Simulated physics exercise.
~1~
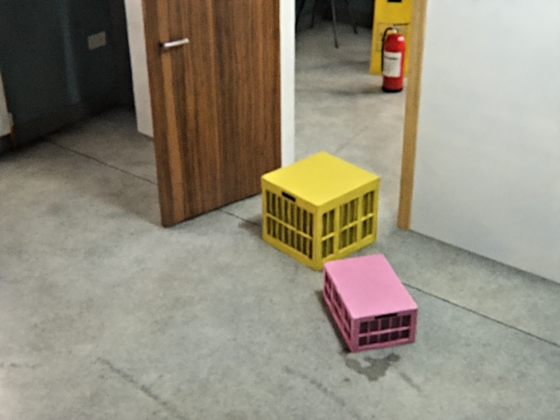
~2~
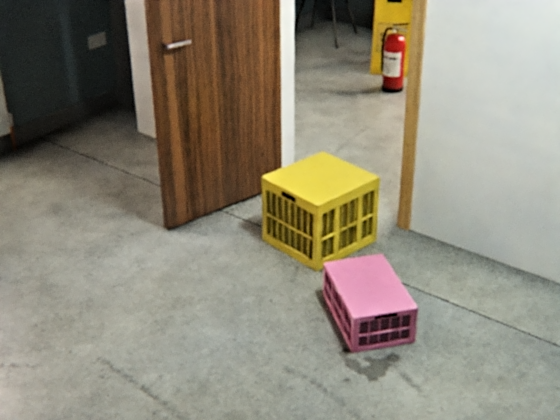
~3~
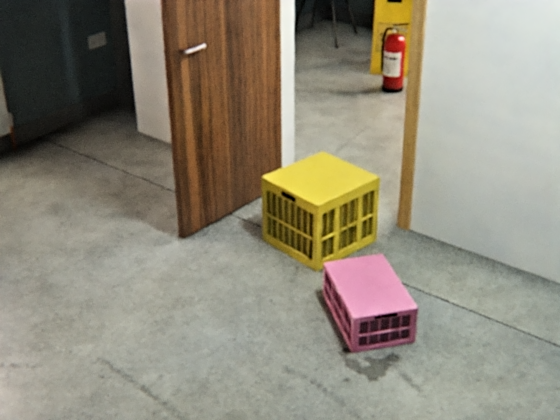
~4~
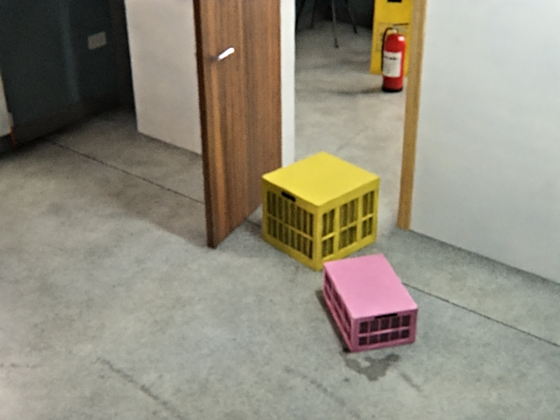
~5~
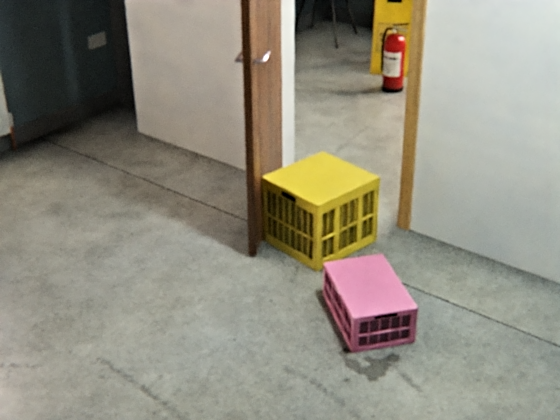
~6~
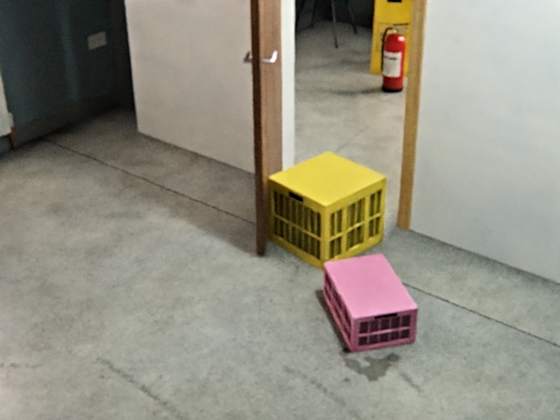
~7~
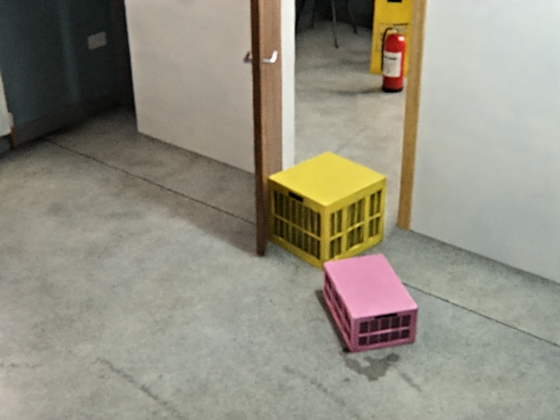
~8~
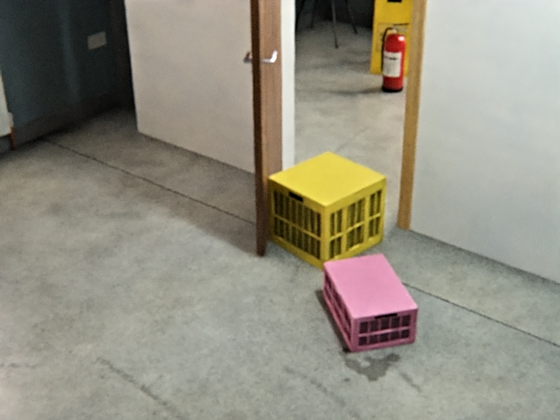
In a room with a gray concrete floor, a wooden door standing wide open swung toward its frame until it met a yellow crate, nudged it slightly and stopped, still open, while a pink crate in front stayed where it was.
